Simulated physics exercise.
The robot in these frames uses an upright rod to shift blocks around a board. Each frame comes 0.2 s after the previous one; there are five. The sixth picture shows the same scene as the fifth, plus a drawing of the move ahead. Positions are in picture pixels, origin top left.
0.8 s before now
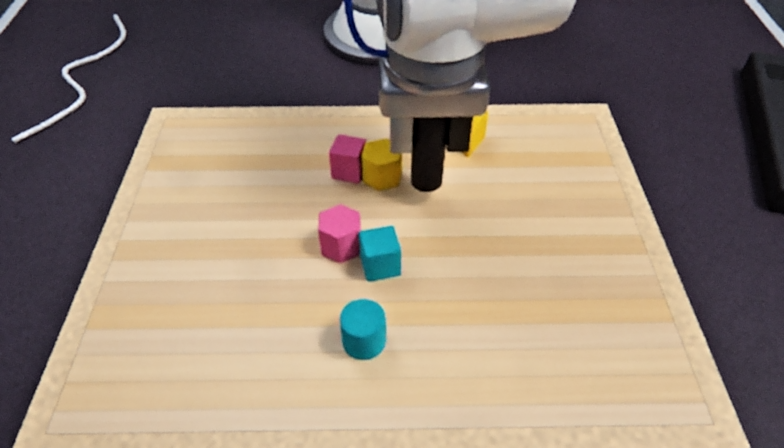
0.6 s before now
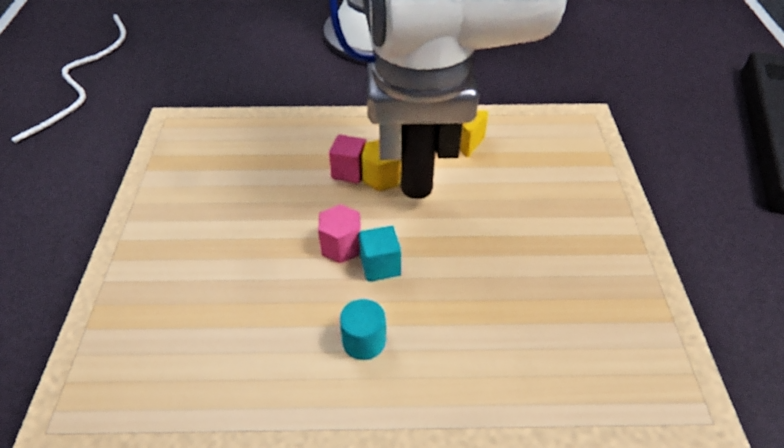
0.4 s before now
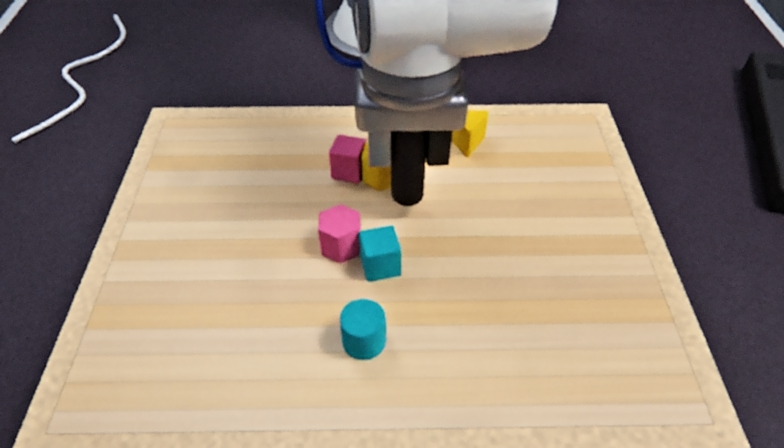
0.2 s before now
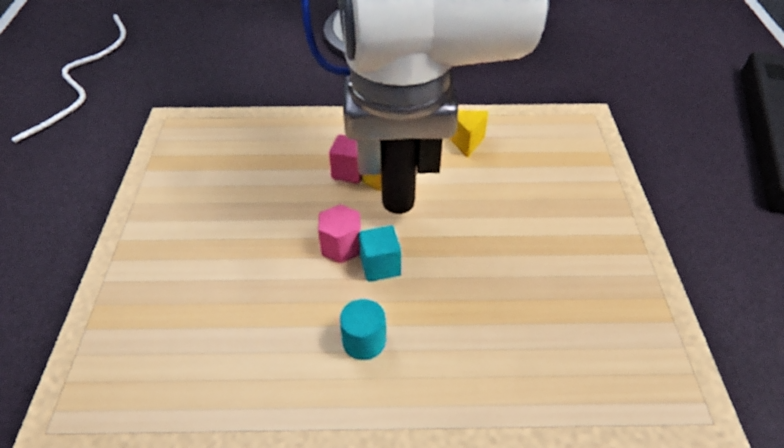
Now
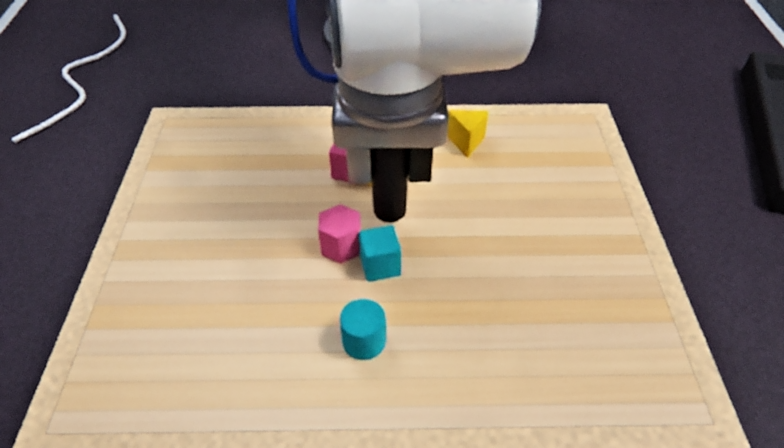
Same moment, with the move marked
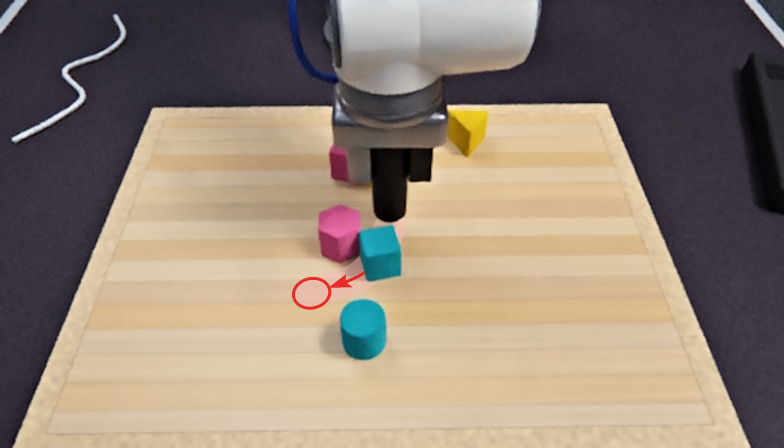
A white robot arm with a black rod moved slowly left and toward the viewer across a wooden board, passing in front of the yellow hexagonal block, while the pink, turquoise and yellow blocks stayed still.
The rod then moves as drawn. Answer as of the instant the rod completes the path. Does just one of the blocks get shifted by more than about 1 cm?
I'd say yes.
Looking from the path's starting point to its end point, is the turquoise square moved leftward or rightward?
Taking start-to-end as forward, the block's sideways shift goes to the left.
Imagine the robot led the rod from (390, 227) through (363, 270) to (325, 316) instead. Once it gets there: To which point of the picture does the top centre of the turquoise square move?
When the path ends, it will be at (371, 289).
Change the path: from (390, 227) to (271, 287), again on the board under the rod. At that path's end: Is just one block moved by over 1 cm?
My answer is yes.
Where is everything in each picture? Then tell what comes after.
Lower end of the rod at (427, 183), tops of blocks, pink hexagonal block at (339, 220), turquoise disc at (363, 317), turquoise square at (380, 240), in the first picture.
Rod at (417, 189), blocks as before, in the second picture.
Rod at (407, 196), blocks as before, in the third picture.
Rod at (399, 204), blocks as before, in the fourth picture.
Rod at (390, 212), pink hexagonal block at (339, 220), turquoise disc at (363, 317), turquoise square at (380, 240), in the fifth picture.
The drawn path runs from (390, 227) through (379, 255) and (352, 280) to (312, 293).
On the path given first. One third of the way, rod at (378, 241); turquoise square at (374, 259).
Two thirds of the way, rod at (350, 265); turquoise disc at (363, 320); turquoise square at (363, 282).
At the end, rod at (309, 279); pink hexagonal block not moved; turquoise disc at (363, 321); turquoise square at (362, 283).
